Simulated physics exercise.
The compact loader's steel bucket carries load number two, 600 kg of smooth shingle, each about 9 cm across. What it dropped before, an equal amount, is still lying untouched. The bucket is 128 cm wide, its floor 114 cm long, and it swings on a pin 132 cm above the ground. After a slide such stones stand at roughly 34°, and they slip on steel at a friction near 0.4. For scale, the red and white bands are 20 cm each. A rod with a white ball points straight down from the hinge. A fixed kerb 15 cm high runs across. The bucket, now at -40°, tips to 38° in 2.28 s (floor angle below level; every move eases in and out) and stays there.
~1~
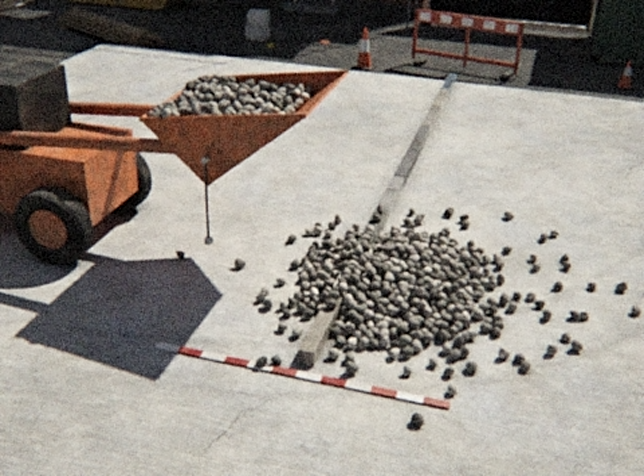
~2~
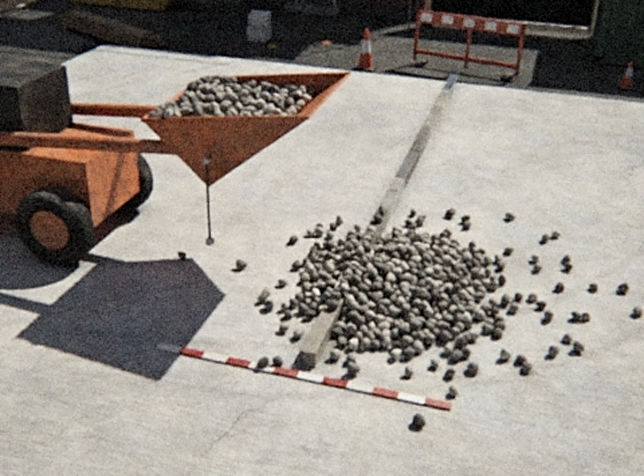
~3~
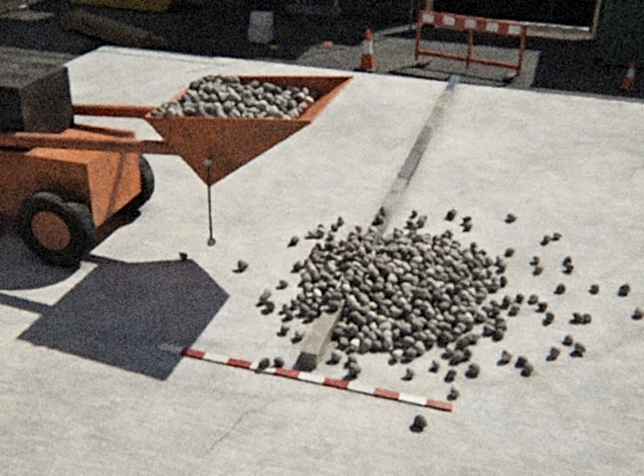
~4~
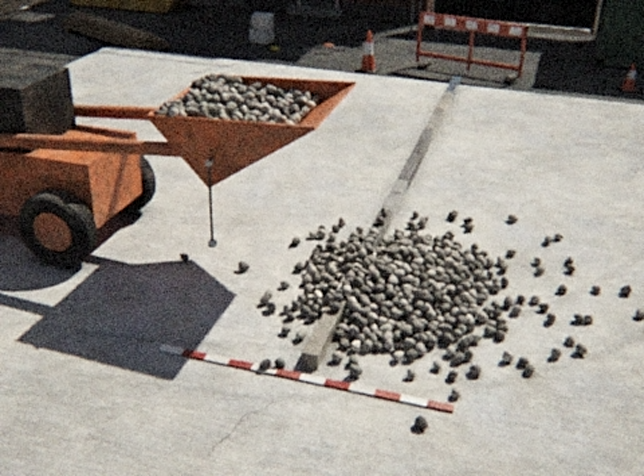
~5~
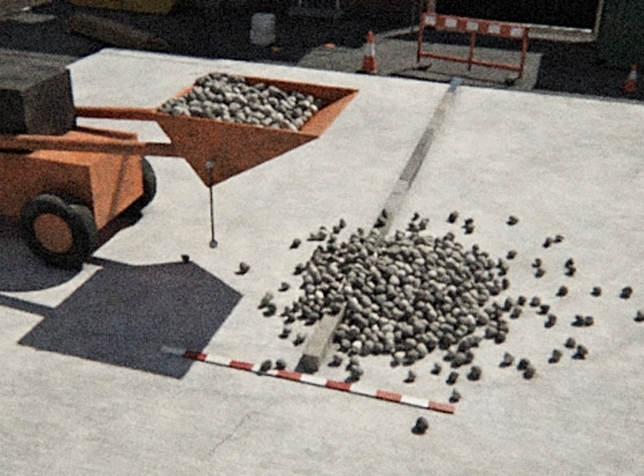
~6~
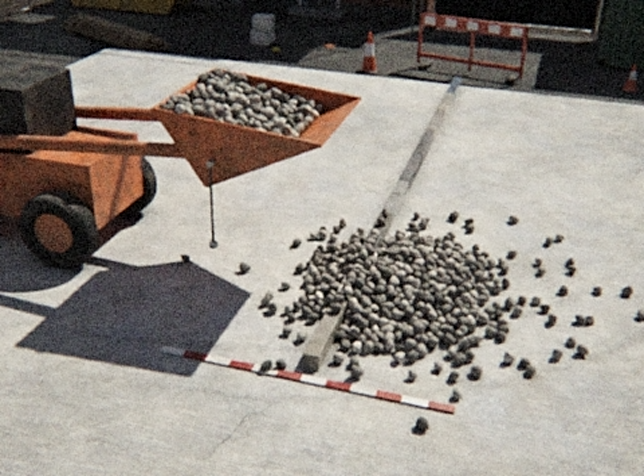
An orange loader slowly lowers its stone-filled bucket's front edge slightly beside a scattered stone pile.
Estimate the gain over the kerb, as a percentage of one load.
Close to 38 parts in a hundred.
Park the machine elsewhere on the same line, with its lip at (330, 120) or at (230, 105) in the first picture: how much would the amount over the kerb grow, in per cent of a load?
About 65 and 0 per cent.
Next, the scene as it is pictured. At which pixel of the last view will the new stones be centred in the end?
Near (345, 265).
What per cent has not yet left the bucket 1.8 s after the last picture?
About 20 per cent.
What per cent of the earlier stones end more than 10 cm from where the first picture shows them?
About 15 per cent.
Then, 1.1 s after the last picture the floor is at 26°; in per cent of one load, 96 in the bucket, 24 on this side of the kerb, 80 over the kerb; the foremost stones are at (596, 310).
Then, 1.8 s after the last picture the floor is at 38°; in per cent of one load, 21 in the bucket, 77 on this side of the kerb, 103 over the kerb; the foremost stones are at (596, 310).
Then, 2.1 s after the last picture the floor is at 38°; in per cent of one load, 1 in the bucket, 85 on this side of the kerb, 115 over the kerb; the foremost stones are at (596, 310).
Then, 5.0 s after the last picture the floor is at 38°; in per cent of one load, 0 in the bucket, 83 on this side of the kerb, 118 over the kerb; the foremost stones are at (596, 310). Net gain over the kerb, 38.
